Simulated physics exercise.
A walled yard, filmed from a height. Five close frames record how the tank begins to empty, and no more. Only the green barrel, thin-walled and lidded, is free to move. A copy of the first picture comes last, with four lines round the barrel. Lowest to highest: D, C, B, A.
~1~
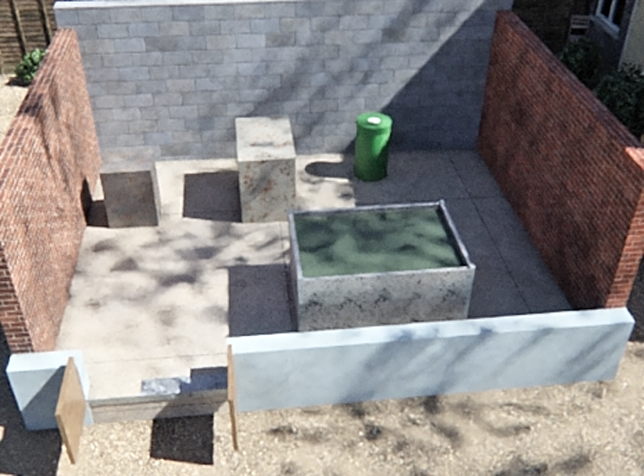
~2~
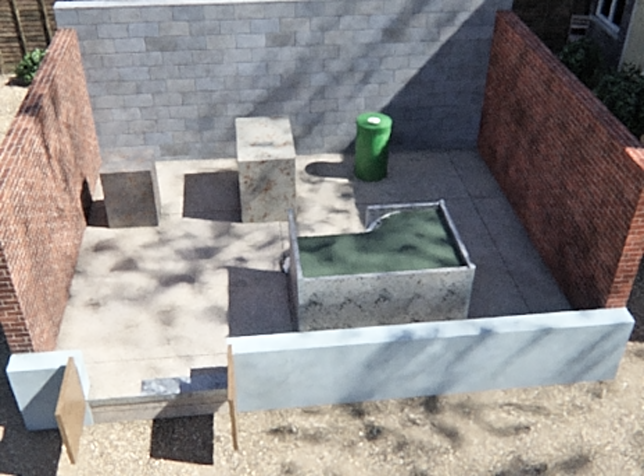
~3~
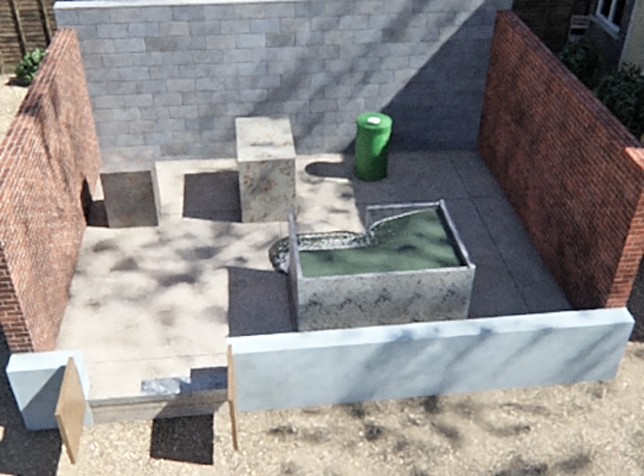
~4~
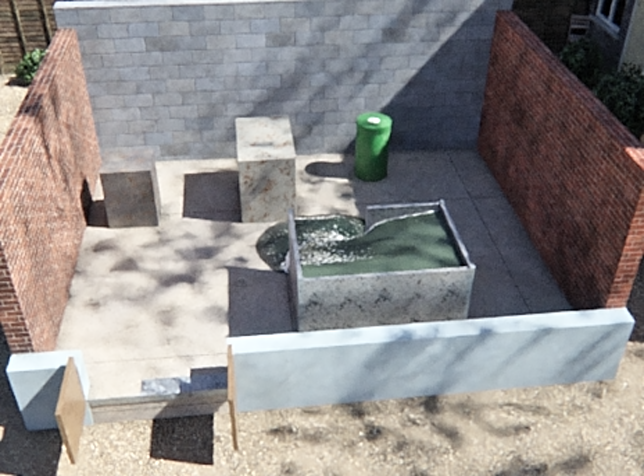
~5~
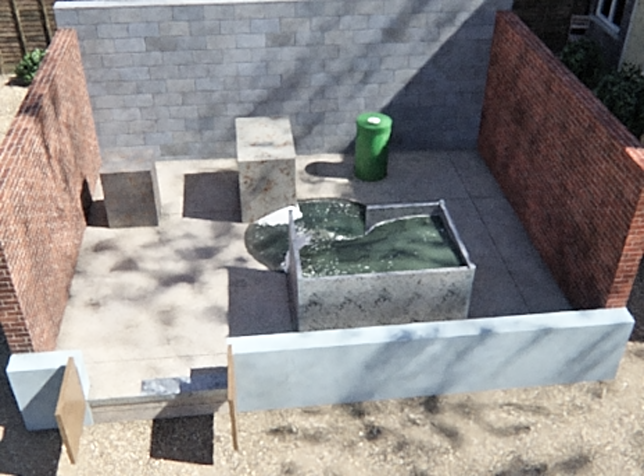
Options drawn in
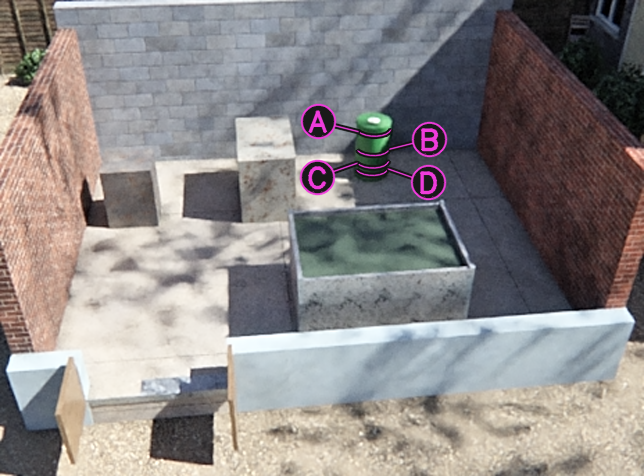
In the video, part of the far wall of a full tank in a walled yard gives way, and water pours out behind it, spreading leftward and back across the ground while the green barrel stays still.
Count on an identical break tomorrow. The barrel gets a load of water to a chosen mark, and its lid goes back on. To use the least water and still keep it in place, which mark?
Use level B.
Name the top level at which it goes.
The answer is C.
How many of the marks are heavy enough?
Two.
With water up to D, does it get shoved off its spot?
Yes, it does.
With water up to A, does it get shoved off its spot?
No, not at all.
In magenta, A at (376, 136); B at (375, 155); C at (374, 168); D at (374, 175); from the bottom up D, C, B, A.
With A, it does not move.
With B, it does not move.
With C, it is pushed about twice its own width away.
With D, it is pushed about 5 times its own width away.
